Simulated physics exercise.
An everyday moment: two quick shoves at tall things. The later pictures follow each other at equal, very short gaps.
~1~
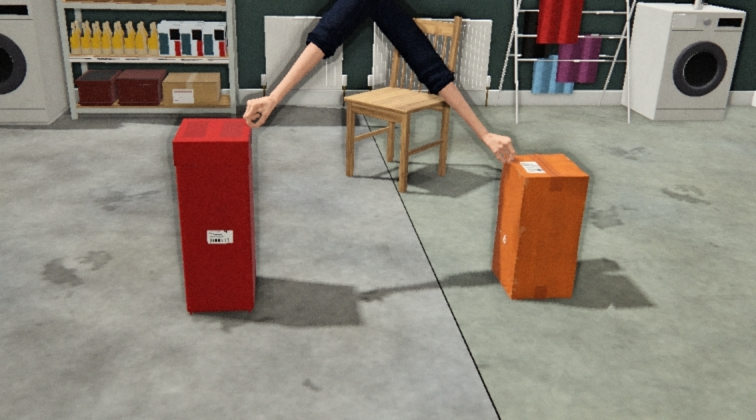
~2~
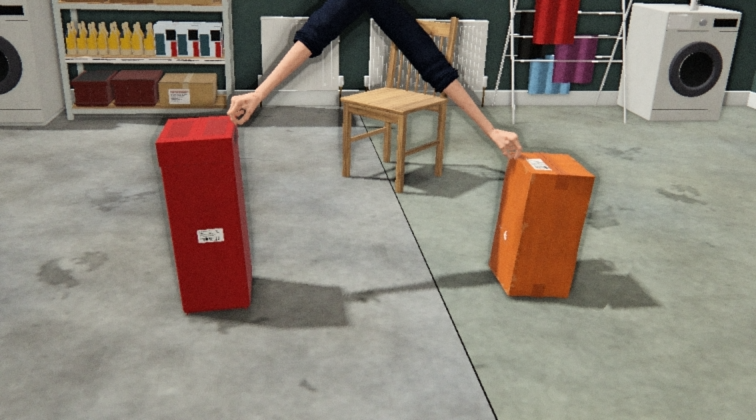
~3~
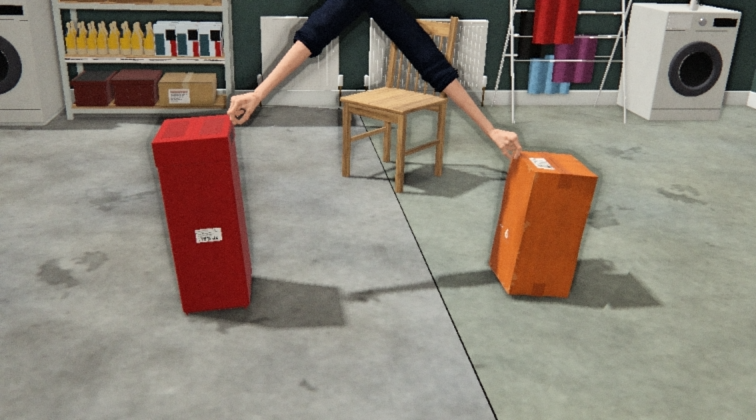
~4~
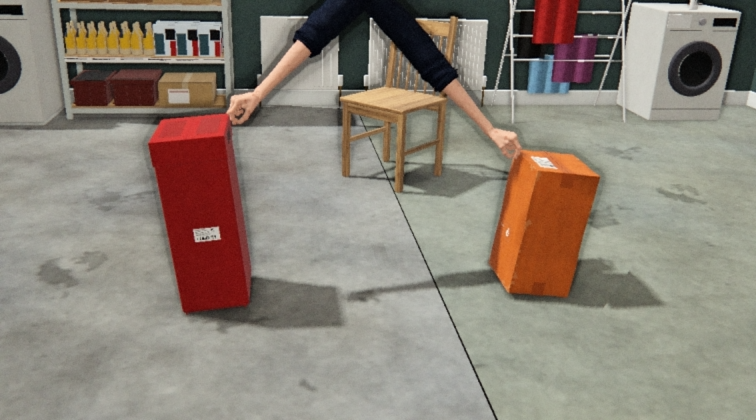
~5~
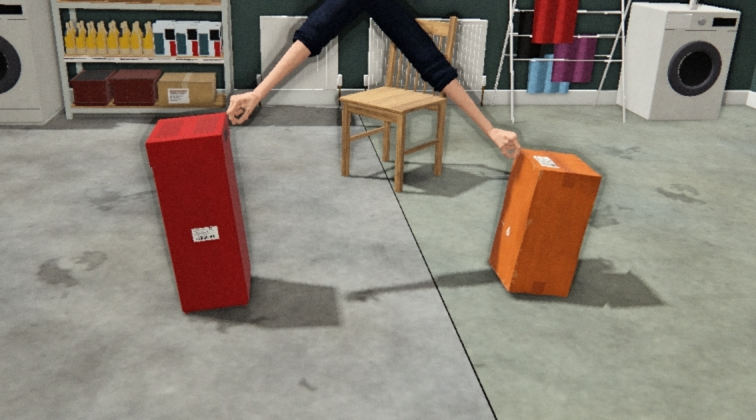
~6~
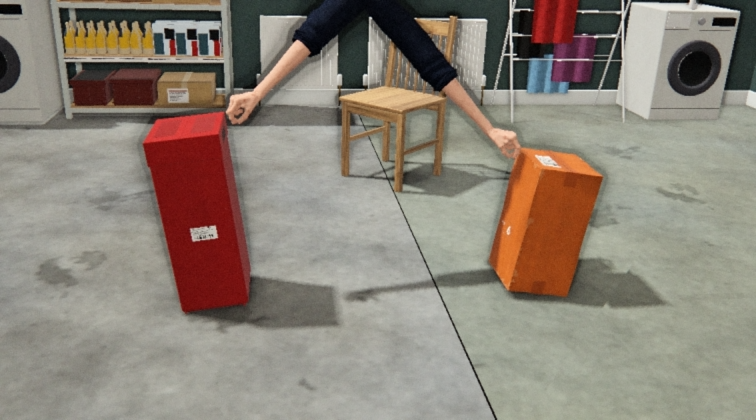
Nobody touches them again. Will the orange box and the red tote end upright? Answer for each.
Outcome: The orange box settles on its feet, the red tote settles on its feet.
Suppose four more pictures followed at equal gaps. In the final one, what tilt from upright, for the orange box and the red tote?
About 10° and 8°.
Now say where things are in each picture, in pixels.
In the first frame, orange box (537, 226) upright; red tote (219, 215) upright.
In the second frame, orange box (538, 224) 4° off upright; red tote (209, 214) 4° off upright.
In the third frame, orange box (540, 224) 6° off upright; red tote (207, 214) 5° off upright.
In the fourth frame, orange box (541, 223) 7° off upright; red tote (206, 213) 6° off upright.
In the fifth frame, orange box (542, 222) 8° off upright; red tote (204, 213) 6° off upright.
In the sixth frame, orange box (542, 222) 8° off upright; red tote (203, 212) 7° off upright.
Then, 0.28 s past the last view, orange box upright near (531, 225); red tote 3° off upright near (209, 214).
Then, 0.60 s past the last view, orange box upright near (534, 225); red tote 2° off upright near (218, 214).
Finally, the orange box rocks back upright, near (533, 225); the red tote rocks back upright, near (214, 215).
